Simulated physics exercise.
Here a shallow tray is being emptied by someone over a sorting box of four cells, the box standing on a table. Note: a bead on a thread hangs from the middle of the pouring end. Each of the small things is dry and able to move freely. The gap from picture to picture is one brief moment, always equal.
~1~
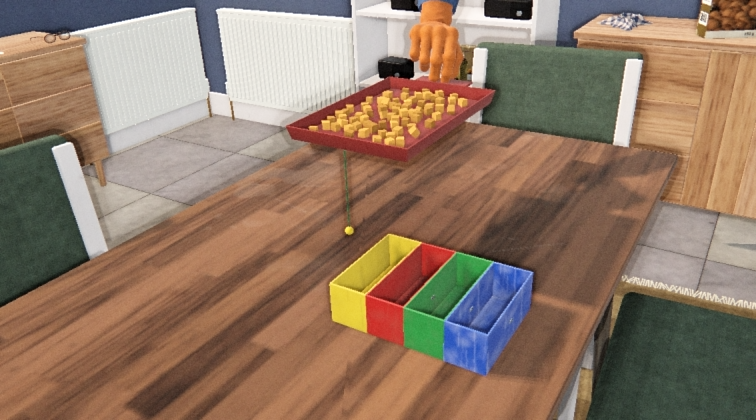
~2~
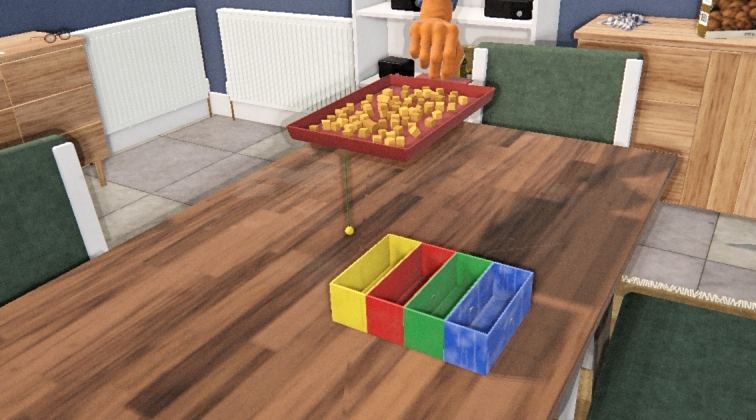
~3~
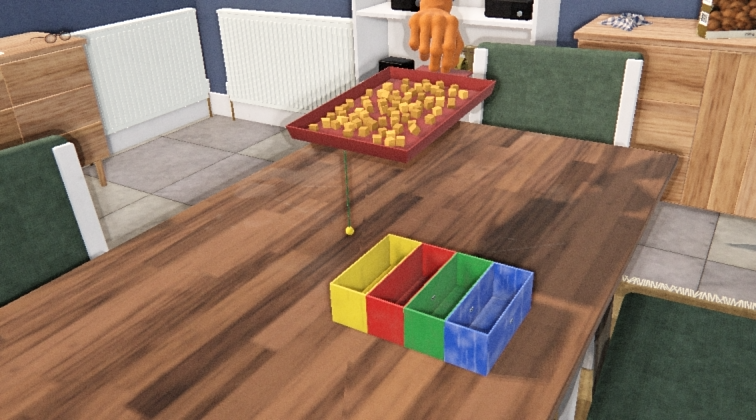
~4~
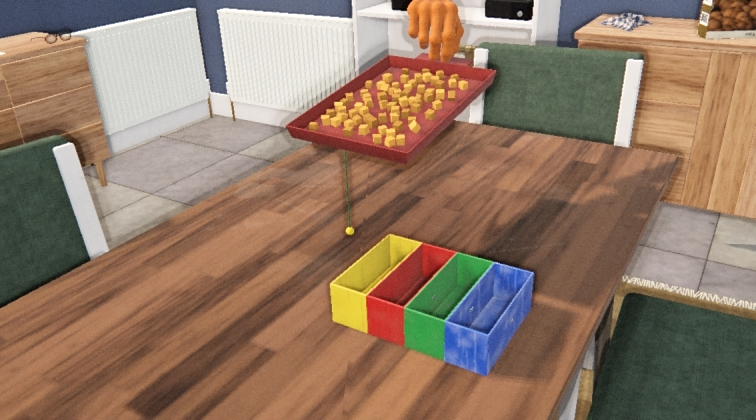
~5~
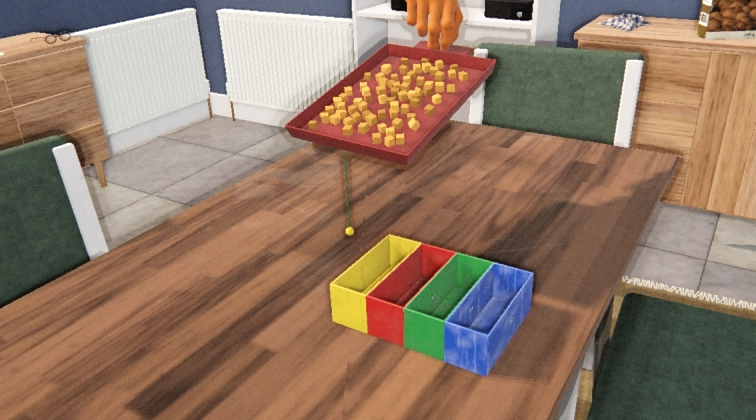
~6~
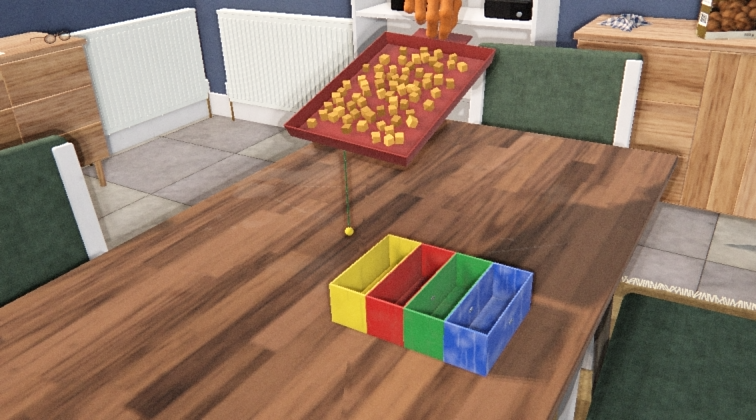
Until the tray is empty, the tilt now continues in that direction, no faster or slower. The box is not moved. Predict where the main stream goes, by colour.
I would say into the yellow one.
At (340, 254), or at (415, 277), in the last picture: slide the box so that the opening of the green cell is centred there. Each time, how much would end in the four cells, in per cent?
70 per cent, then 80 per cent.
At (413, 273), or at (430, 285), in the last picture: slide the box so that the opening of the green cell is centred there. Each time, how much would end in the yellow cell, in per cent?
About 30 and 30 per cent.
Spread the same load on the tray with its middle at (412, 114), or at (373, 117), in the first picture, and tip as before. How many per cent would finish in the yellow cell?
First case: Close to 30 %; second case: Close to 30 %.
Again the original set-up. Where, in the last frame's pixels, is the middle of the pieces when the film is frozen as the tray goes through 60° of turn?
Close to (367, 131).
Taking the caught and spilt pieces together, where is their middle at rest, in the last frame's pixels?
Near pixel (359, 306).
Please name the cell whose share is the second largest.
The runner-up: Red.
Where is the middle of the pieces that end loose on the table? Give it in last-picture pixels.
Look around (304, 307) in the last picture.
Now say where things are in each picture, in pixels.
In the first picture, corners of the pouring end (291, 125) and (406, 147), level; middle of the load (396, 111), croutons; bead on its thread (349, 231); yellow cell (349, 304); red cell (385, 317); green cell (424, 330); blue cell (465, 344).
In the second picture, corners of the pouring end (291, 125) and (406, 147), level; middle of the load (396, 109).
In the third picture, corners of the pouring end (291, 125) and (406, 149), tipped barely, lowest at the right corner; middle of the load (396, 105).
In the fourth picture, corners of the pouring end (290, 125) and (406, 150), tipped a little, lowest at the right corner; middle of the load (396, 99).
In the fifth picture, corners of the pouring end (289, 124) and (406, 152), tipped a little, lowest at the right corner; middle of the load (395, 93).
In the sixth picture, corners of the pouring end (288, 124) and (405, 154), tipped clearly, lowest at the right corner; middle of the load (394, 86); yellow cell (348, 305); red cell (385, 317); green cell (424, 331); blue cell (465, 345).
Just after the last frame, tray tipped steeply; almost all on the tray; just a few in the red cell; about a tenth falling or outside the box.
A moment on, tray tipped right over; the larger part on the tray; about a tenth in the red cell; about a tenth in the yellow cell; just a few in the green cell; about a tenth falling or outside the box.
Further on, tray tipped past a quarter turn; roughly a third in the yellow cell; roughly a quarter in the red cell; just a few in the green cell; roughly a third falling or outside the box.
When it is over, tray tipped past a quarter turn; roughly a third in the yellow cell; roughly a quarter in the red cell; just a few in the green cell; not one in the blue cell; roughly a third outside the box.
